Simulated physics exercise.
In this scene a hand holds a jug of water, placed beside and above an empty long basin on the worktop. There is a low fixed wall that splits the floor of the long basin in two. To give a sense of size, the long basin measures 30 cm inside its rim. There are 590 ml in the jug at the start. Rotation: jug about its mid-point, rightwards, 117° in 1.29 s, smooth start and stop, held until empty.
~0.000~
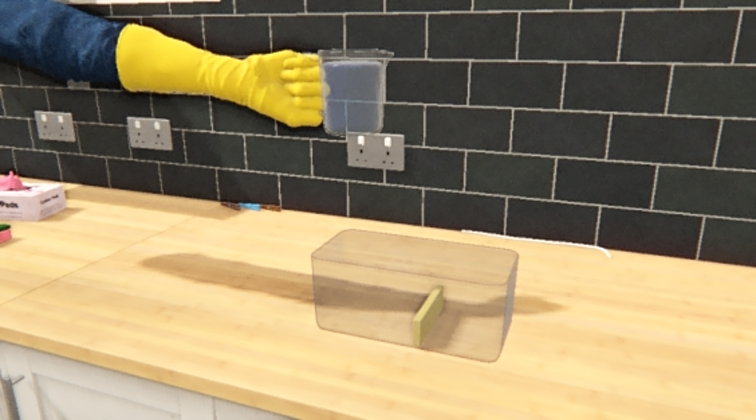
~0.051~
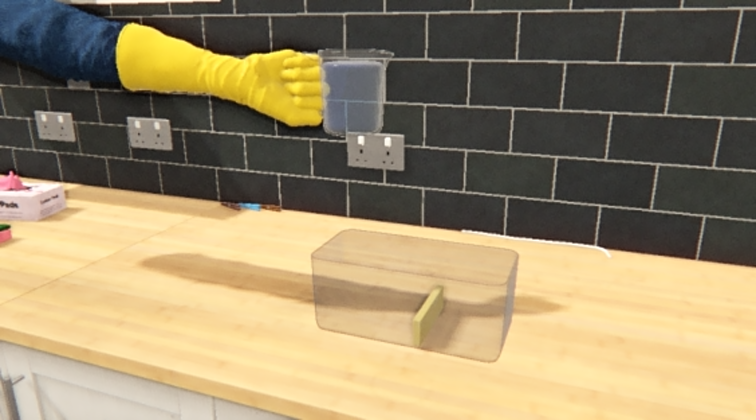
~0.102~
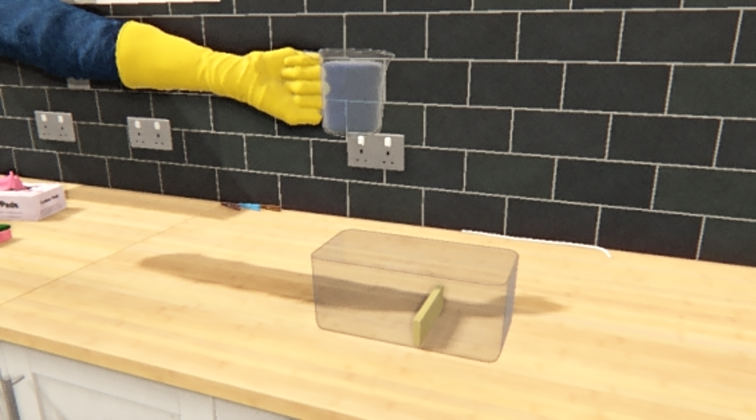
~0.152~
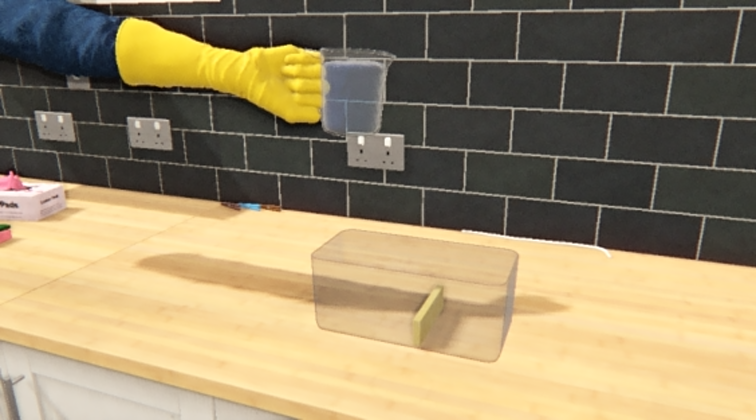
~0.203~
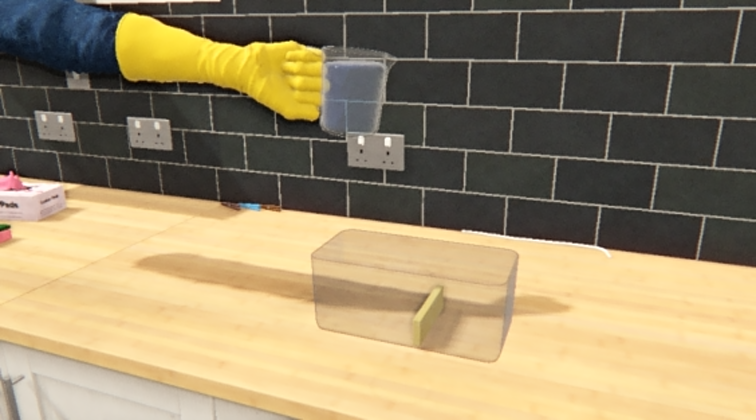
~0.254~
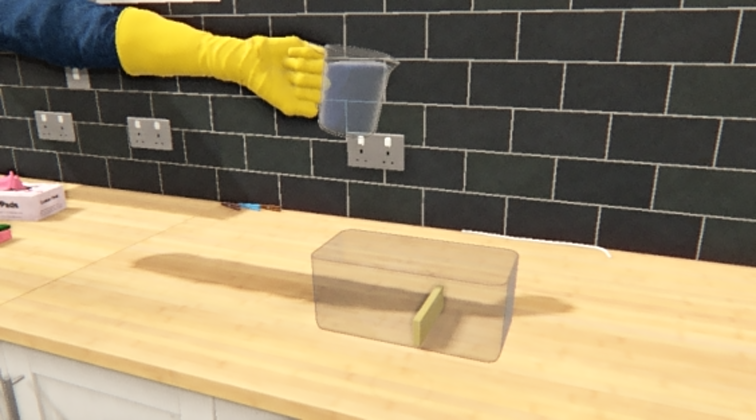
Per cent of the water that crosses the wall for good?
81 per cent.
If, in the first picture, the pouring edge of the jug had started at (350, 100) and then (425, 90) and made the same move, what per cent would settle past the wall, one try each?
It comes to 5 per cent, and then 65 per cent.
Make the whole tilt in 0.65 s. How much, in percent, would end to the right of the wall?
Roughly 75 %.
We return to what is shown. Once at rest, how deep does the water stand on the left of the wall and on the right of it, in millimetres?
Depths: Left near 4 mm, right near 32 mm.
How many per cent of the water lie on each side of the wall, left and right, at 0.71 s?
Around 0 percent on the left and 2 on the right.
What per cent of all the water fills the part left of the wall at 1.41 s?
Roughly 16 per cent.
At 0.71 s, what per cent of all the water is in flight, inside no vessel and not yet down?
Roughly 20 percent.
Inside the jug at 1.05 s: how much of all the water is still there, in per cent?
Some 18 per cent.
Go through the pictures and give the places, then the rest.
In the first frame, it leans 0°; its right rim is at (393, 53); the water meets the walls at (326, 63) and (383, 64); the long basin's rim runs from (328, 243) to (513, 269); the wall's top is at (430, 303).
In the second frame, it leans 0°; its right rim is at (393, 53); the water meets the walls at (327, 63) and (384, 64).
In the third frame, it leans 2°; its right rim is at (394, 55); the water meets the walls at (327, 63) and (384, 65).
In the fourth frame, it leans 4°; its right rim is at (395, 56); the water meets the walls at (328, 63) and (386, 65).
In the fifth frame, it leans 7°; its right rim is at (397, 59); the water meets the walls at (329, 63) and (388, 65).
In the sixth frame, it leans 11°; its right rim is at (399, 63); the water meets the walls at (331, 64) and (391, 66).
By 0.71 s the tilt is 68° and 78 per cent is still to pour, 0 is left of the wall and 2 right of it.
By 1.05 s the tilt is 108° and 18 per cent is still to pour, 2 is left of the wall and 48 right of it.
By 1.41 s the tilt is 117° and 0 per cent is still to pour, 15 is left of the wall and 81 right of it.
By 1.79 s the tilt is 117° and 0 per cent is still to pour, 16 is left of the wall and 81 right of it.
At rest 16 per cent lies left of the wall, 81 right of it and 3 outside.
